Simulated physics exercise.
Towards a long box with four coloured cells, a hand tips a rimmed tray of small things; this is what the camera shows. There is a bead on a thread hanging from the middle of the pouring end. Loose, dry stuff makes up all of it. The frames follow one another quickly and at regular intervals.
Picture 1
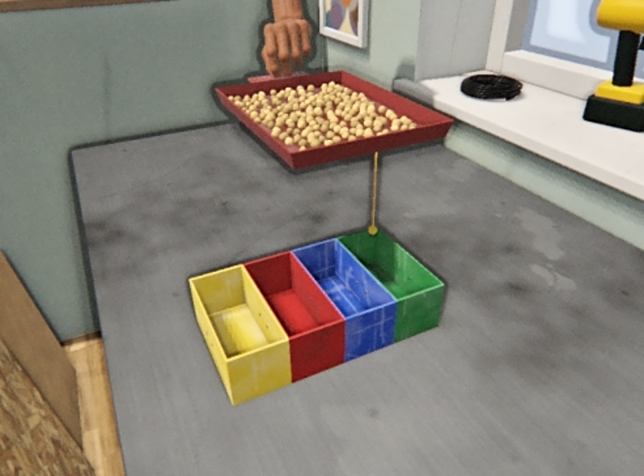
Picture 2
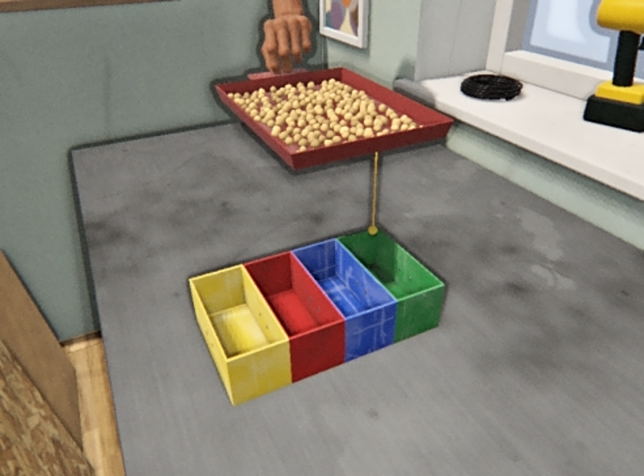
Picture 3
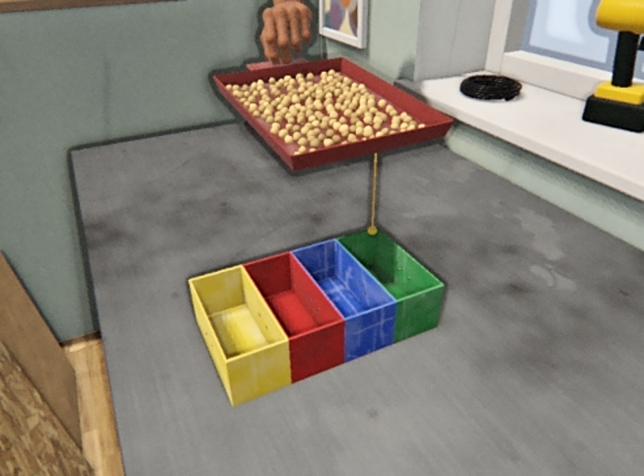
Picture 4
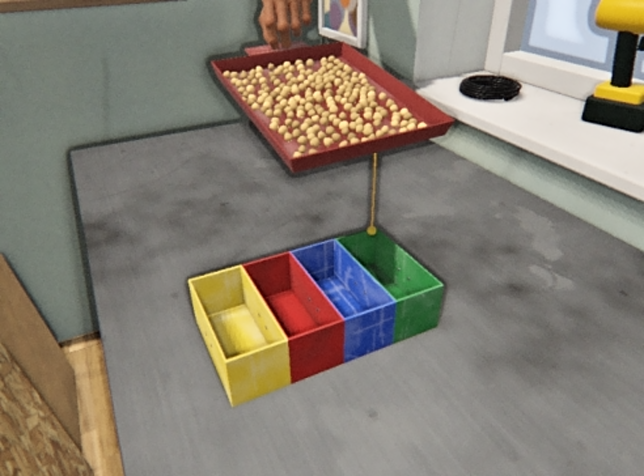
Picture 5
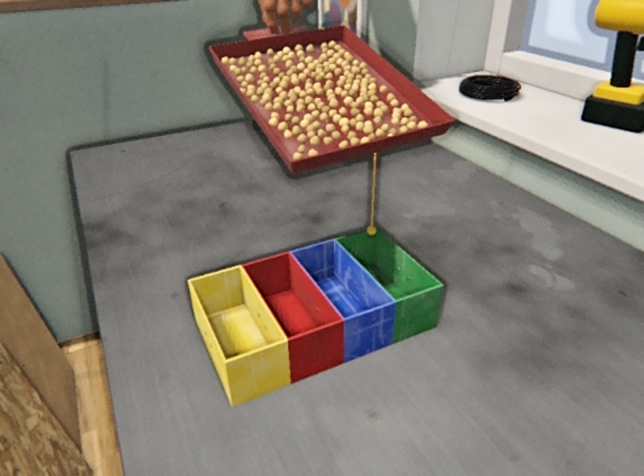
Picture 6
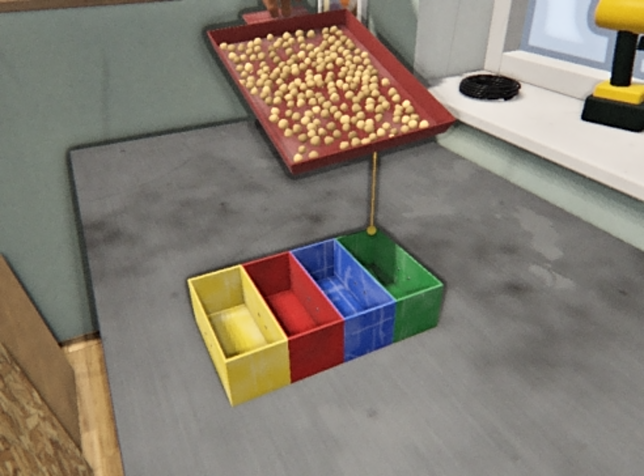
The footage shows a hand holding a red rimmed tray of dried chickpeas above a box with yellow, red, blue and green cells, then gradually raising the tray's far end so it slopes toward its front left corner.
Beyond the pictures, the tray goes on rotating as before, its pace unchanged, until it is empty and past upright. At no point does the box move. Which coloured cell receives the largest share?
The blue cell.
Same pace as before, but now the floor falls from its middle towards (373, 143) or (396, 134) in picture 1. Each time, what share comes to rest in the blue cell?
Roughly 20 percent first and 0 percent second.
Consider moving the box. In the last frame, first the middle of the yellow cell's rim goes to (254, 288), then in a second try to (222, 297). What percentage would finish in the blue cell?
Trial 1 around 30 percent, trial 2 around 40 percent.
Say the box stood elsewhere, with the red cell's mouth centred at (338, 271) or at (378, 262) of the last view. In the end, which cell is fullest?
In the first try it is the red cell, in the second it is the yellow one.
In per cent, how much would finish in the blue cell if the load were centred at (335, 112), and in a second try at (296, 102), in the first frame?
First about 30, then 40 per cent.
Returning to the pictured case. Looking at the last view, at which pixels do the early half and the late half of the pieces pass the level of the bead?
About (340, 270), and after that about (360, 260).
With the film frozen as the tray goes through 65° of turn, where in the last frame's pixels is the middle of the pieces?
The middle of the pieces lands at roughly (350, 118).
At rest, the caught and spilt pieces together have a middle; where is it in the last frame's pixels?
Resting centre, last frame: Roughly (355, 322).
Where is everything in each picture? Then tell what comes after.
Corners of the pouring end at (294, 150) and (447, 120), level; middle of the load at (320, 114), dried chickpeas; bead on its thread at (373, 230); yellow cell at (260, 368); red cell at (318, 347); blue cell at (370, 327); green cell at (419, 310), in the first picture.
Corners of the pouring end at (294, 151) and (447, 120), level; middle of the load at (320, 112), in the second picture.
Corners of the pouring end at (294, 153) and (447, 119), tipped barely, lowest at the left corner; middle of the load at (319, 107), in the third picture.
Corners of the pouring end at (294, 155) and (448, 119), tipped a little, lowest at the left corner; middle of the load at (319, 100), in the fourth picture.
Corners of the pouring end at (294, 158) and (449, 118), tipped a little, lowest at the left corner; middle of the load at (319, 92), in the fifth picture.
Corners of the pouring end at (294, 160) and (450, 118), tipped clearly, lowest at the left corner; middle of the load at (320, 84); yellow cell at (259, 369); red cell at (317, 347); blue cell at (369, 328); green cell at (417, 310), in the sixth picture.
Soon after the last picture, tray tipped steeply; nearly all on the tray; a stray few falling or outside the box.
A little later, tray tipped past a quarter turn; about half on the tray; about a quarter in the blue cell; a small part in the red cell; a small part in the green cell; about a quarter falling or outside the box.
Later still, tray tipped past a quarter turn; about half in the blue cell; about a quarter in the green cell; about a quarter in the red cell; a small part falling or outside the box.
At rest, tray tipped past a quarter turn; about half in the blue cell; about a quarter in the green cell; about a quarter in the red cell; none in the yellow cell; a small part outside the box.
